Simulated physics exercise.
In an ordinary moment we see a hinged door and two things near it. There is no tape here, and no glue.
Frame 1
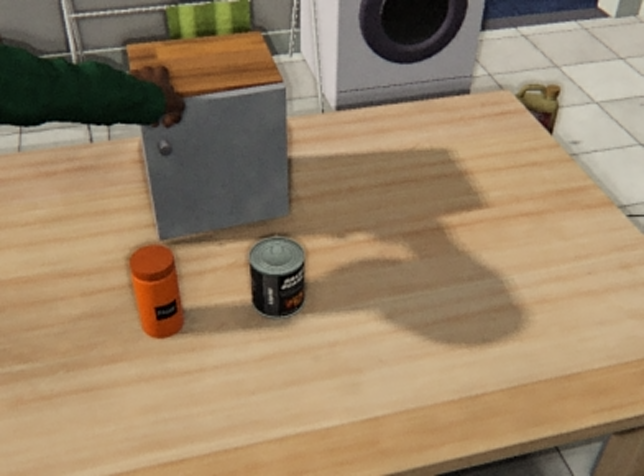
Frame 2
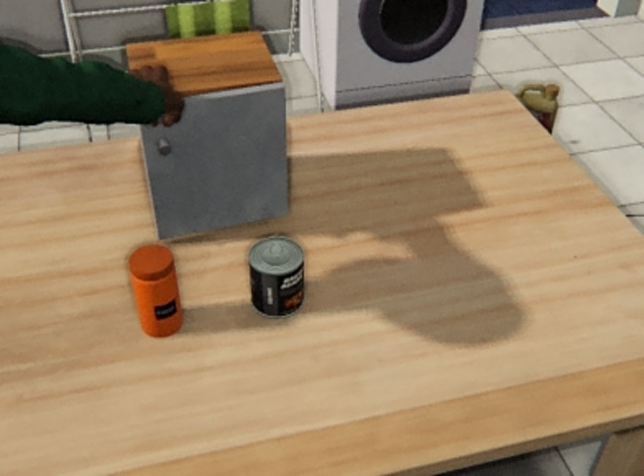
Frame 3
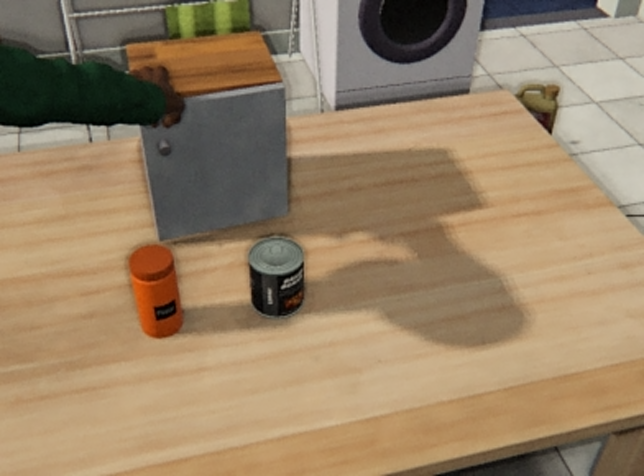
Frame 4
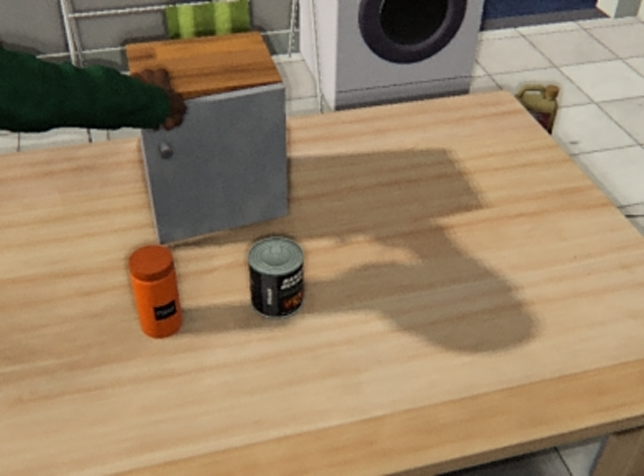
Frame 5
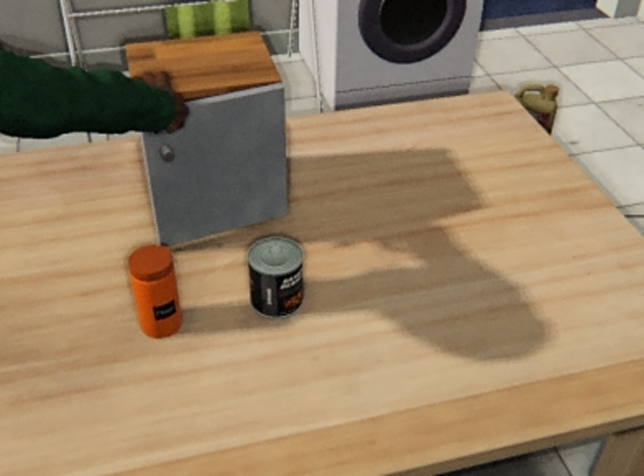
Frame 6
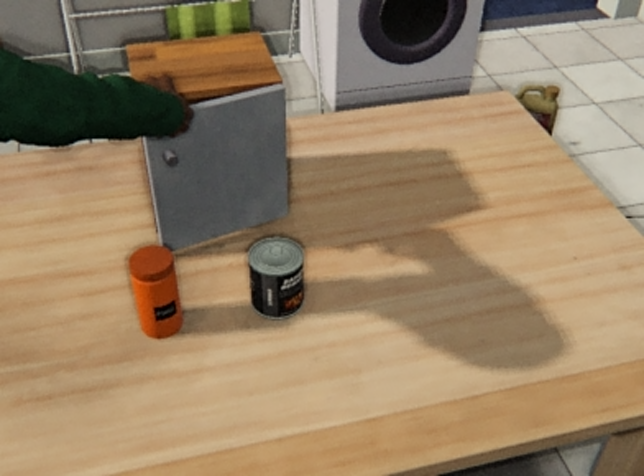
A hand slowly pulls the grey cabinet door slightly open behind an orange jar and black tin.
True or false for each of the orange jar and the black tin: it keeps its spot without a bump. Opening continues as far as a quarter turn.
Orange jar: True; black tin: False.
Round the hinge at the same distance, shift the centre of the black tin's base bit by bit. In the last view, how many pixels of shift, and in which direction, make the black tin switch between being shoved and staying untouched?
About 60 pixels to the right.
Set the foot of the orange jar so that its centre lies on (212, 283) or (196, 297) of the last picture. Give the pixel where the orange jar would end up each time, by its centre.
Final pixels, in order: Roughly (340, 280) and (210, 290).
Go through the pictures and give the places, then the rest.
The first picture shows door 4° open; orange jar (157, 292); black tin (277, 278); door (220, 169).
The second picture shows door 4° open; black tin (277, 278); door (220, 168).
The third picture shows door 5° open; orange jar (157, 292); door (220, 169).
The fourth picture shows door 7° open; black tin (276, 278); door (220, 171).
The fifth picture shows door 10° open; orange jar (156, 292); door (221, 172).
The sixth picture shows door 13° open; orange jar (156, 293); black tin (277, 279); door (224, 175).
Then, 1.54 s past the last view, door 66° open; orange jar at rest near (156, 293); black tin travelled a little near (290, 281).
Then, 1.94 s past the last view, door 80° open; orange jar at rest near (156, 293); black tin travelled about its own width near (322, 282).
Finally, the orange jar stays untouched, near (156, 293); the black tin gets shoved, near (347, 280).
